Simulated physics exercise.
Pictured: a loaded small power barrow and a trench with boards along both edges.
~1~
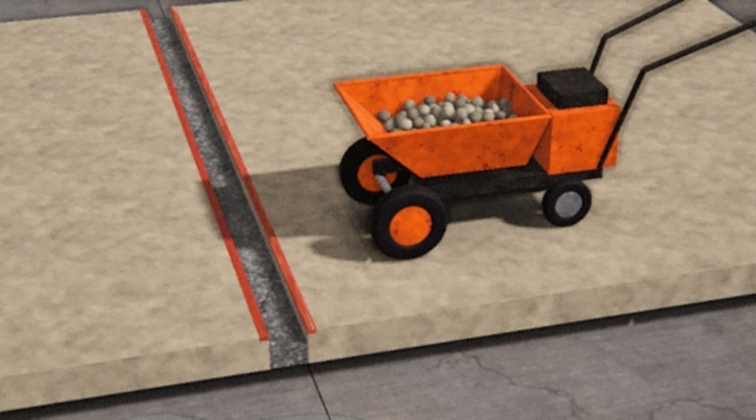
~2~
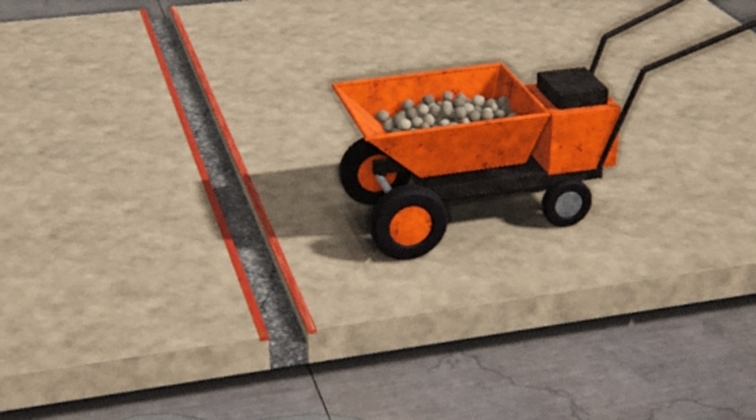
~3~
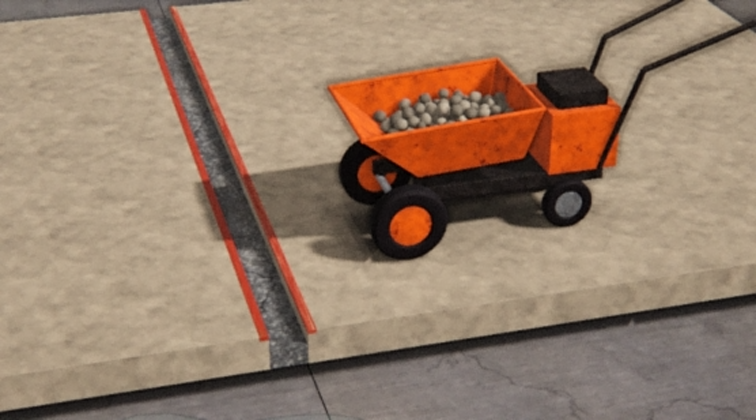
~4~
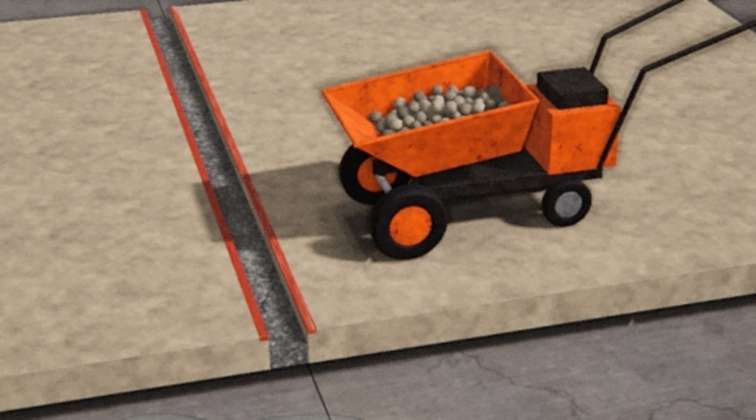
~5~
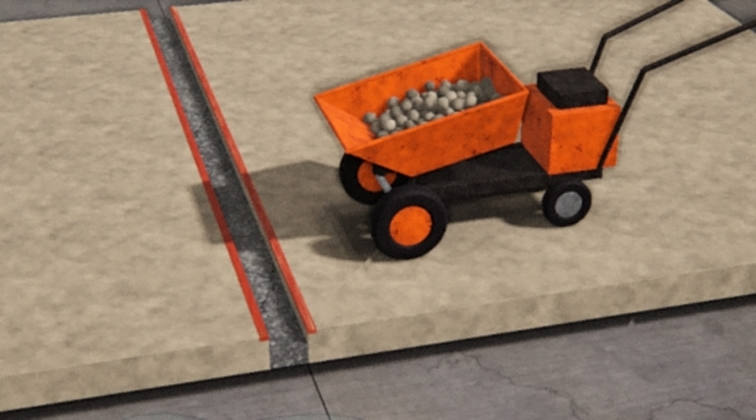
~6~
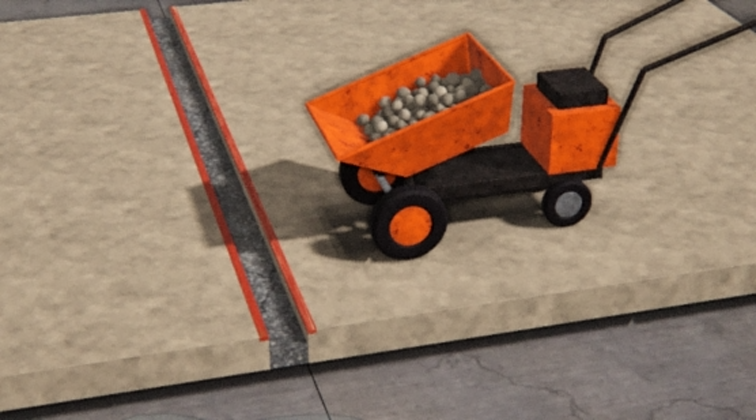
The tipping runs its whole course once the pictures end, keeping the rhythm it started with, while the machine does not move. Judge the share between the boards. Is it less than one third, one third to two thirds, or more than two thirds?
The share between the boards is one third to two thirds.
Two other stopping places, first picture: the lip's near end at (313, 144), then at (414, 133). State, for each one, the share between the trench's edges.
You'd get 0 in a hundred the first time and 30 in a hundred the second.
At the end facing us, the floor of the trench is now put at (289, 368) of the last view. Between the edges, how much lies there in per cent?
Around 70 percent.
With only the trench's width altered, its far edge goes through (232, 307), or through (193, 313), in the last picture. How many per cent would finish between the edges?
The first case gives around 70 percent, and the second around 80 percent.
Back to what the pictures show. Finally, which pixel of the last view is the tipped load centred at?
I'd say the middle ends up at about (254, 244).
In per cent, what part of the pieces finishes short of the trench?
Roughly 15 percent.
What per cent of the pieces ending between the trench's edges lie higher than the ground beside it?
Something like 50 in a hundred.
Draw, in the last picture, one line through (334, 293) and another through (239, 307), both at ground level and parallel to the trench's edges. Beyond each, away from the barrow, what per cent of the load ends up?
Roughly 80 per cent, then roughly 10 per cent.
Just after the last frame, skip tipped steeply; every one in the skip.
A moment on, skip tipped right over; roughly half in the skip; about a tenth short of the trench; roughly a third in or heaped over the trench; just a few beyond it; just a few falling.
Further on, skip tipped right over; roughly a quarter in the skip; about a tenth short of the trench; roughly half in or heaped over the trench; about a tenth beyond it.
When it is over, skip tipped right over; roughly a quarter in the skip; about a tenth short of the trench; roughly half in or heaped over the trench; about a tenth beyond it.
